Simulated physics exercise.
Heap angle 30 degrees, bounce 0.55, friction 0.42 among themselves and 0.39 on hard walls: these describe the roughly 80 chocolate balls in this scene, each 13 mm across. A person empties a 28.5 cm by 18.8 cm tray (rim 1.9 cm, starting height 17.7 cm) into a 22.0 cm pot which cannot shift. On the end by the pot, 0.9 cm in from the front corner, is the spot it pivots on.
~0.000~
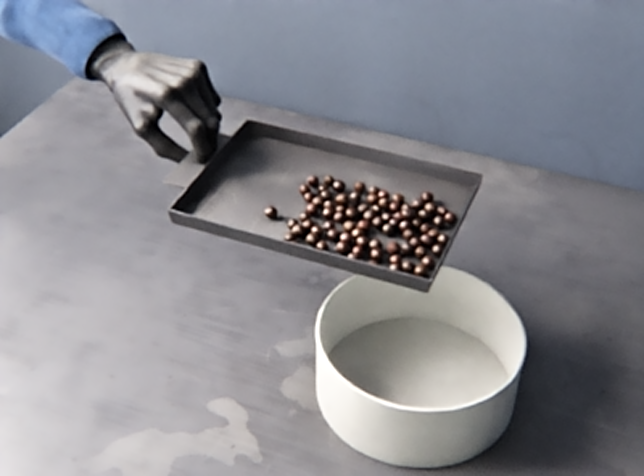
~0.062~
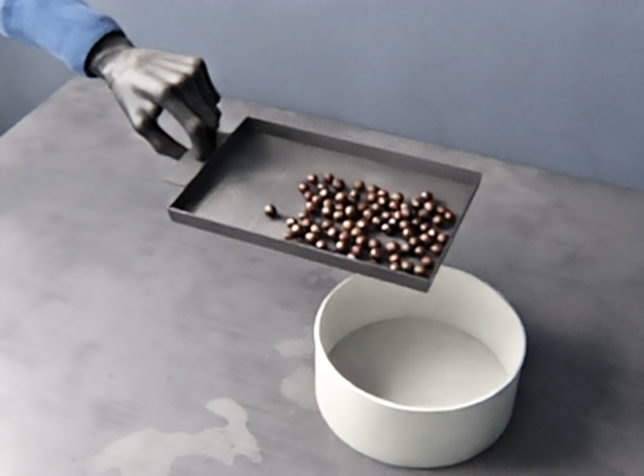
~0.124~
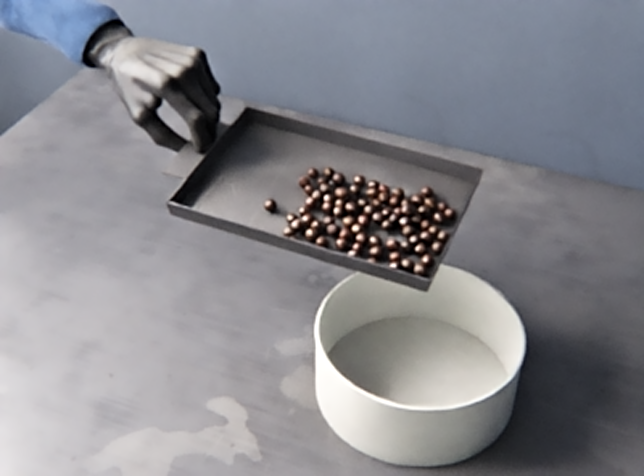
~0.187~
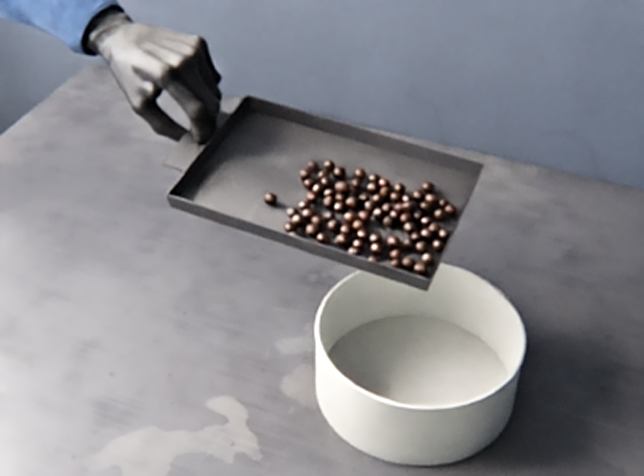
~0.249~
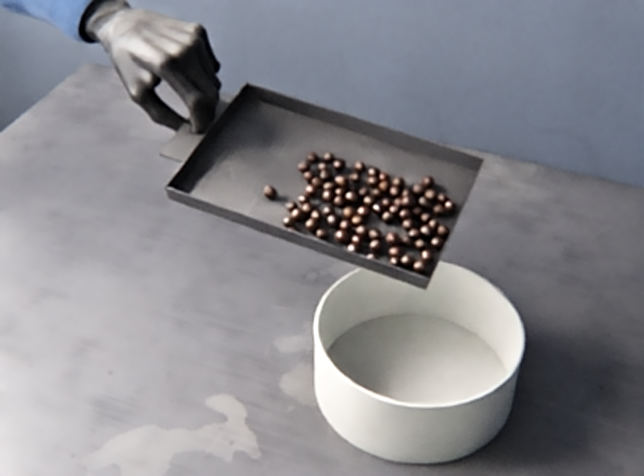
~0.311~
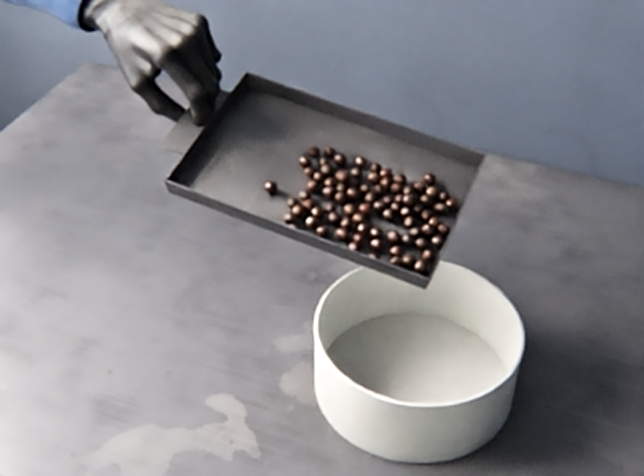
Above a white pot on a gray table, a gloved hand slightly tilts a tray of brown balls.
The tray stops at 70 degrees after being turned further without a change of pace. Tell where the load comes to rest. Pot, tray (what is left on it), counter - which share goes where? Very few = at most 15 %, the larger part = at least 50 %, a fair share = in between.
Pot - very few, left on the tray - the larger part, counter - very few.
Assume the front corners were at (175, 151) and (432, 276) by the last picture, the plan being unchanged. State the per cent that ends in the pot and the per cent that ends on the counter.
In the pot: 0 per cent; on the counter: 0 per cent.
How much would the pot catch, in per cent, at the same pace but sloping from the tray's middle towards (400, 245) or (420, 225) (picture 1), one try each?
The share comes to about 0 in a hundred, then about 0 in a hundred.
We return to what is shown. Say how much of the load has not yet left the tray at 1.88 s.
100%, roughly.
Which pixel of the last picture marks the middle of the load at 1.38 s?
Roughly pixel (407, 212).
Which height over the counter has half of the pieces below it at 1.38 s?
About 24 cm.
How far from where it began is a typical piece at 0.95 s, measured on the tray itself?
Around 3 centimetres.
Then, at 0.95 s, tilt 39 degrees; the tray holds 100 %, the pot 0 %.
Then, at 1.38 s, tilt 57 degrees; the tray holds 100 %, the pot 0 %.
Then, at 1.88 s, tilt 70 degrees; the tray holds 100 %, the pot 0 %.
At rest (2.2 s), pot 0 %, tray 100 %, counter 0 %.
